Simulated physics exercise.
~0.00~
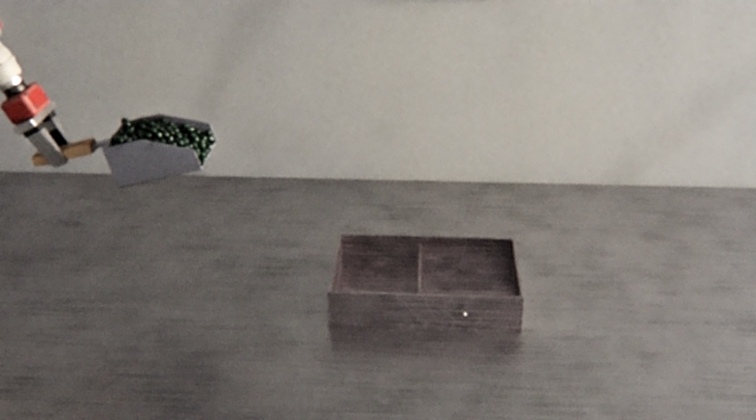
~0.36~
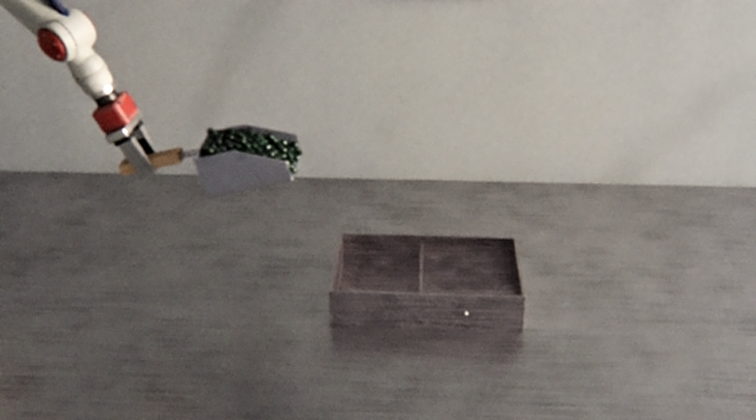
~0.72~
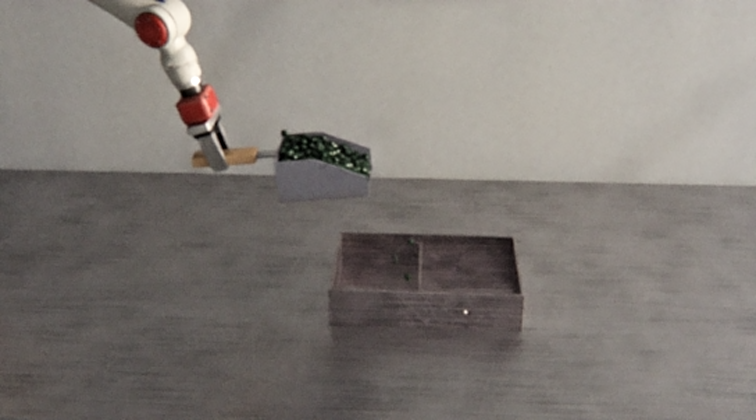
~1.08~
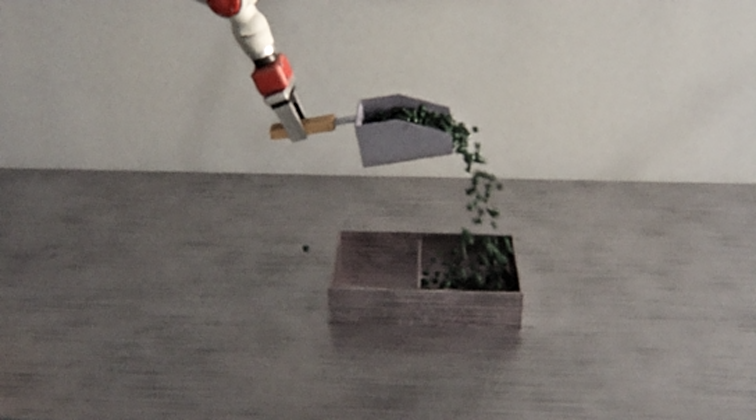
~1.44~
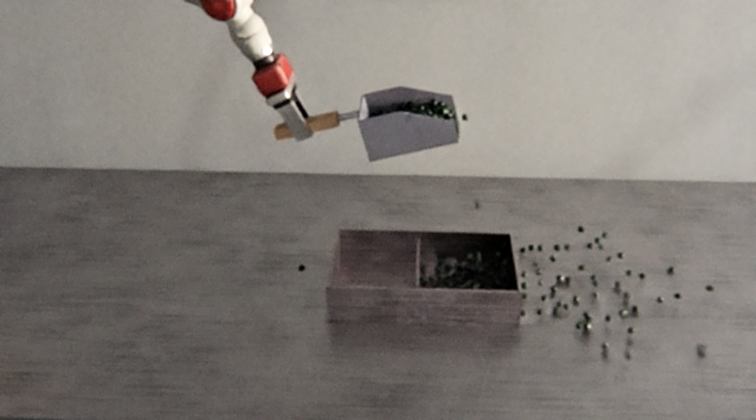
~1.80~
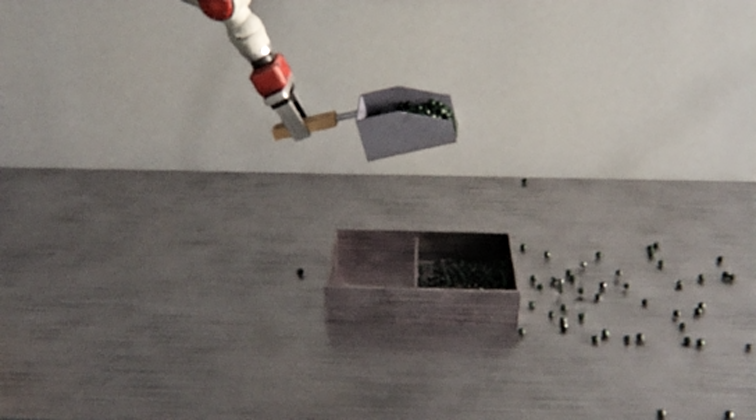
A white and red robot arm holds a grey scoop by its wooden handle, heaped with small dark green beads, at the upper left above a dark grey table against a pale wall. Seen from the front and slightly above, a low brown box with two compartments sits near the middle. The arm carries the scoop right, and a few beads drop toward the box. Over the box, beads pour from the scoop's right end into the right compartment. The scoop tips back and stops, still holding some beads, while others scatter across the table to the right and the left compartment looks empty.
